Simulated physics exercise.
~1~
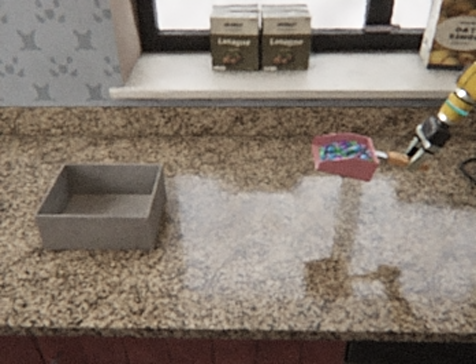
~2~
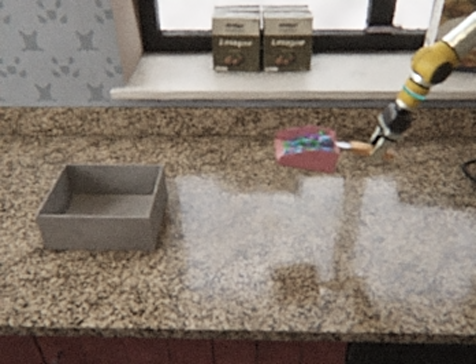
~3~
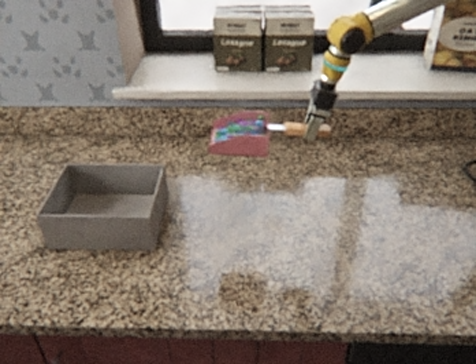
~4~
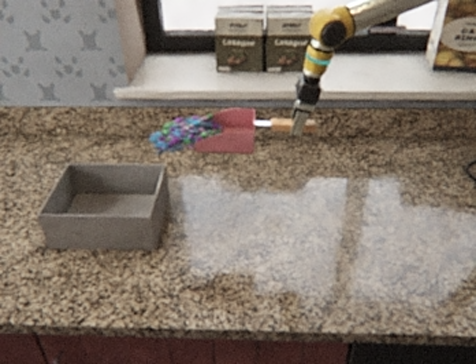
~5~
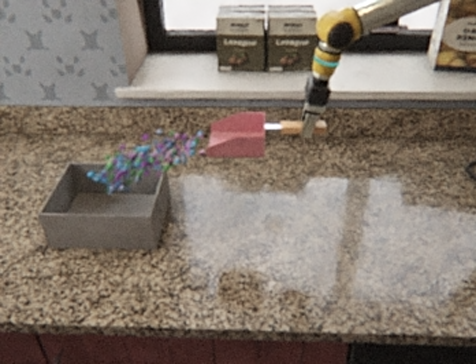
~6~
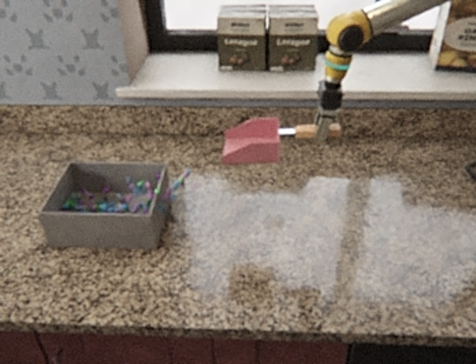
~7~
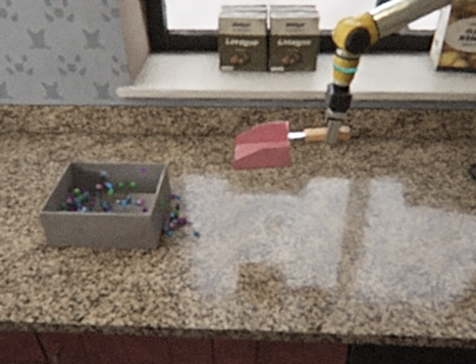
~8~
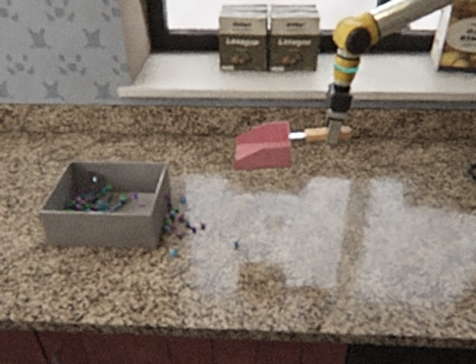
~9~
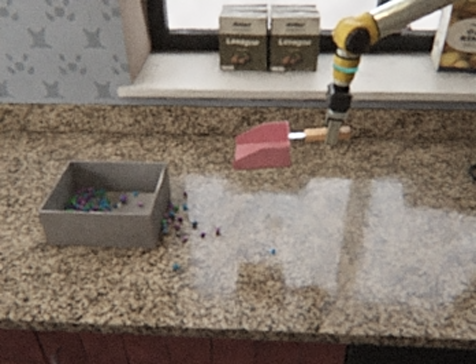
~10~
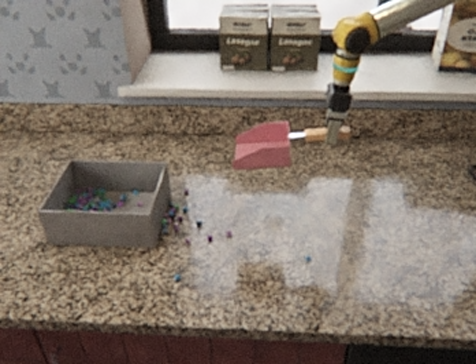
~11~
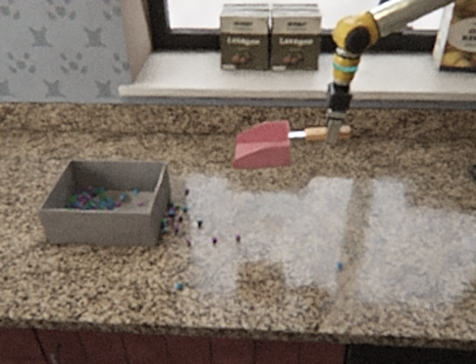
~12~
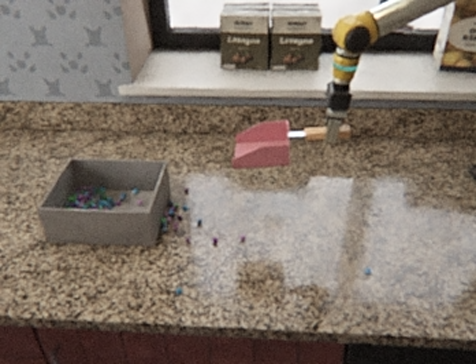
A robot arm carries a red scoop heaped with small, colourful round sweets leftward over a speckled stone counter, towards a grey open bin. The scoop slows and stops short of the bin, and the sweets slide out of its open front in a loose stream. They fly left and drop, most of them landing inside the bin while some hit its right side. The arm draws the empty scoop back slightly to the right and holds still. Stray sweets scatter and roll across the counter, and most of the load ends in the bin, with a smaller share lying outside.
